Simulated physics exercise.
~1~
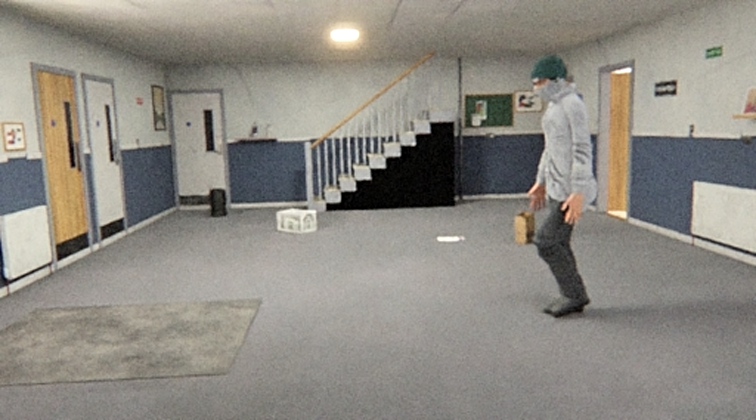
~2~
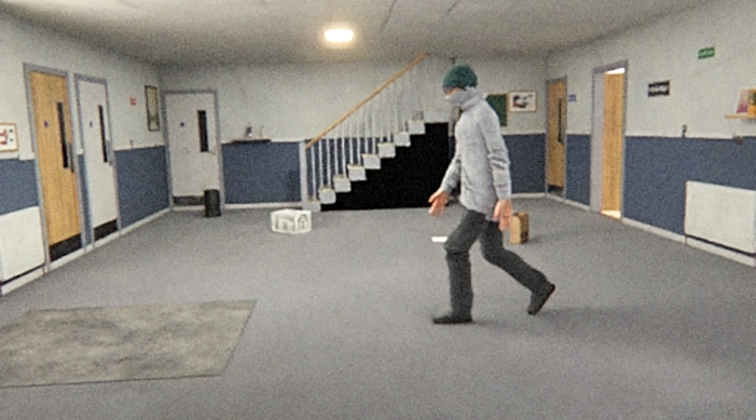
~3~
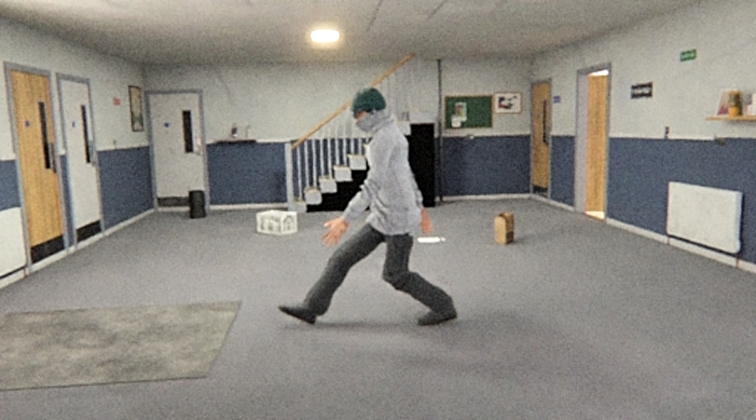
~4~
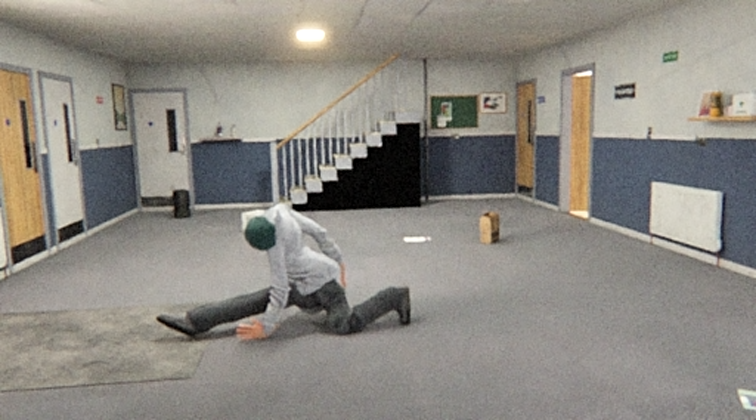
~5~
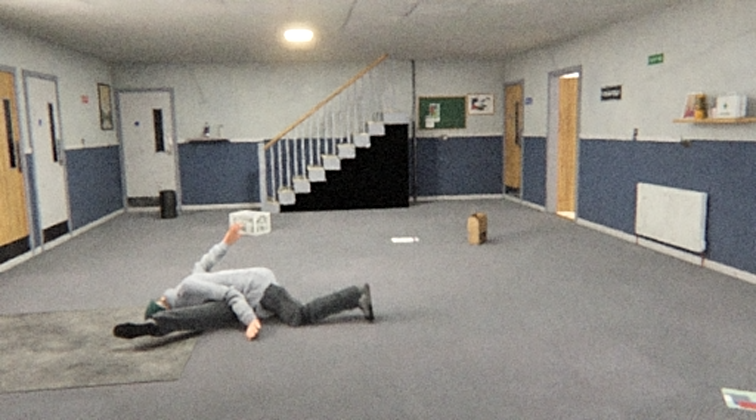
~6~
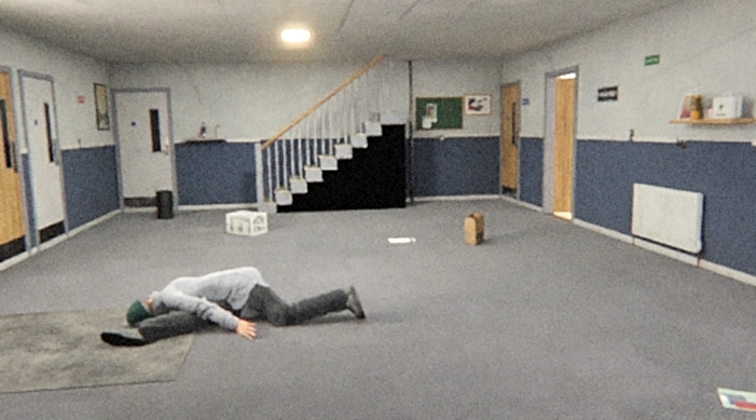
A shopper in a green beanie strides left, collapses forward, and lies head-first over the mat.
